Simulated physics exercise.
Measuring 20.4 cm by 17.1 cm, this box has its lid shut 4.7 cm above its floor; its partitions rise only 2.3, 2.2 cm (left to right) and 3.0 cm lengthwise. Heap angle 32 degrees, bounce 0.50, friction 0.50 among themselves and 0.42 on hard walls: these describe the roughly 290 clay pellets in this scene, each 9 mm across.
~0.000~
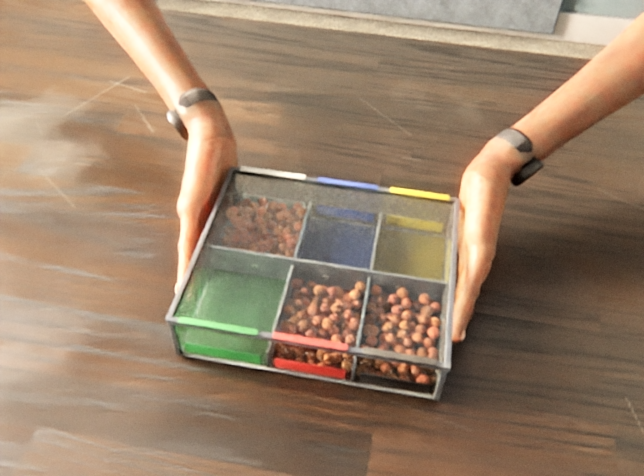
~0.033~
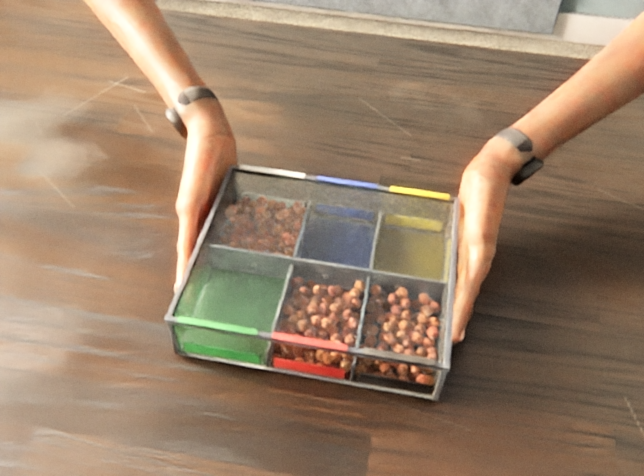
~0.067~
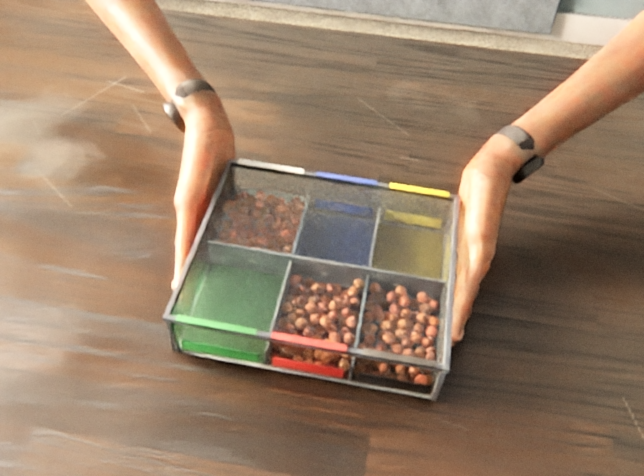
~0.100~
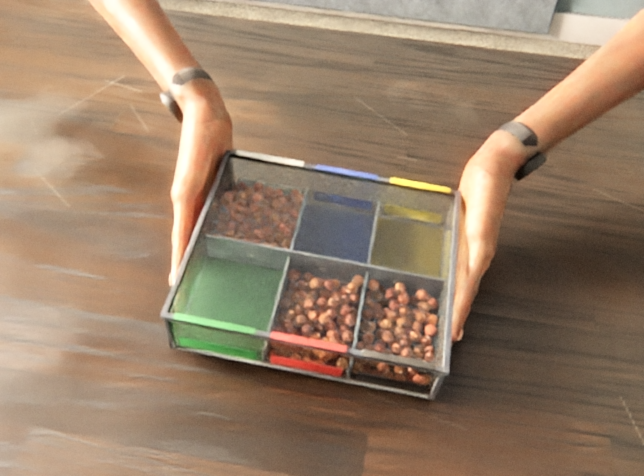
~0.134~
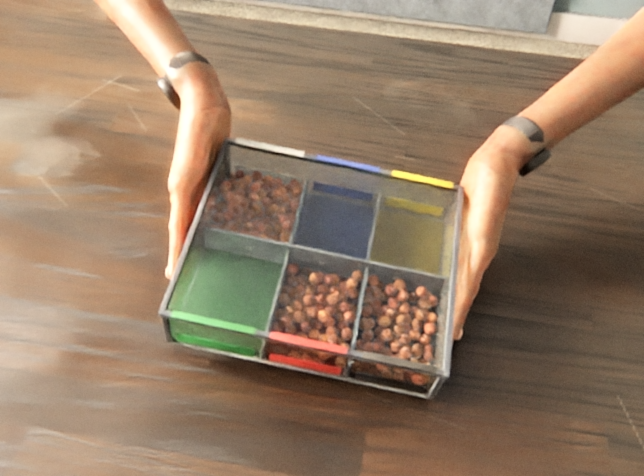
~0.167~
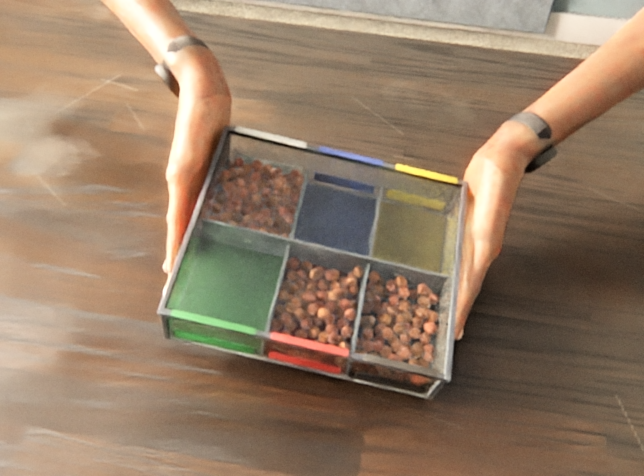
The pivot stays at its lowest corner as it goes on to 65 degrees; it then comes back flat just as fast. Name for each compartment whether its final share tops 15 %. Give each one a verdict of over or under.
At the end, red compartment: Beats the threshold, blue compartment: Fails to beat the threshold, green compartment: Fails to beat the threshold, yellow compartment: Fails to beat the threshold, white compartment: Beats the threshold, black compartment: Beats the threshold.
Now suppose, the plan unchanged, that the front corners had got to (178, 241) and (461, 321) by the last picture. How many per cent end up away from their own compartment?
I'd say close to 10 in a hundred.
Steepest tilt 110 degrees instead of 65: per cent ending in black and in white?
Black 55 %, white 10 %.
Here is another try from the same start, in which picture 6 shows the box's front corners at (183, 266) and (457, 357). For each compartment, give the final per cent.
So it works out as red at 25 percent, blue at 10 percent, green at 0 percent, yellow at 10 percent, white at 30 percent and black at 35 percent.
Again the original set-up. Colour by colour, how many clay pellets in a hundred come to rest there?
Red 30; blue 5; green 0; yellow 0; white 25; black 35 (in a hundred).
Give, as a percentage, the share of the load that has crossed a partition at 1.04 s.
It comes to some 20 per cent.
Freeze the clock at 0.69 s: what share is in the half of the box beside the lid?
Something like 20 percent of the pieces.
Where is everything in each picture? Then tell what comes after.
The first picture shows box tilt 0 degrees, front corners at (173, 318) and (444, 364); red 25 %, white 45 %, black 30 %.
The second picture shows box tilt 1 degrees, front corners at (172, 318) and (444, 365).
The third picture shows box tilt 2 degrees, front corners at (170, 316) and (443, 366).
The fourth picture shows box tilt 5 degrees, front corners at (168, 314) and (443, 368), lowest corner right front.
The fifth picture shows box tilt 9 degrees, front corners at (166, 312) and (443, 371), lowest corner right front.
The sixth picture shows box tilt 13 degrees, front corners at (165, 310) and (444, 375), lowest corner right front; red 25 %, white 45 %, black 30 %. The box's pace is about 120 degrees a second.
Then, at 0.69 s, tilt 65 degrees; red 30 %, blue 5 %, white 40 %, black 30 %.
After 1.04 s, tilt 27 degrees; red 30 %, blue 5 %, white 25 %, black 35 %.
Then, at 1.48 s, tilt 0 degrees; red 30 %, blue 5 %, white 25 %, black 35 %.
At rest (1.8 s), red 30 %, blue 5 %, green 0 %, yellow 0 %, white 25 %, black 35 %.
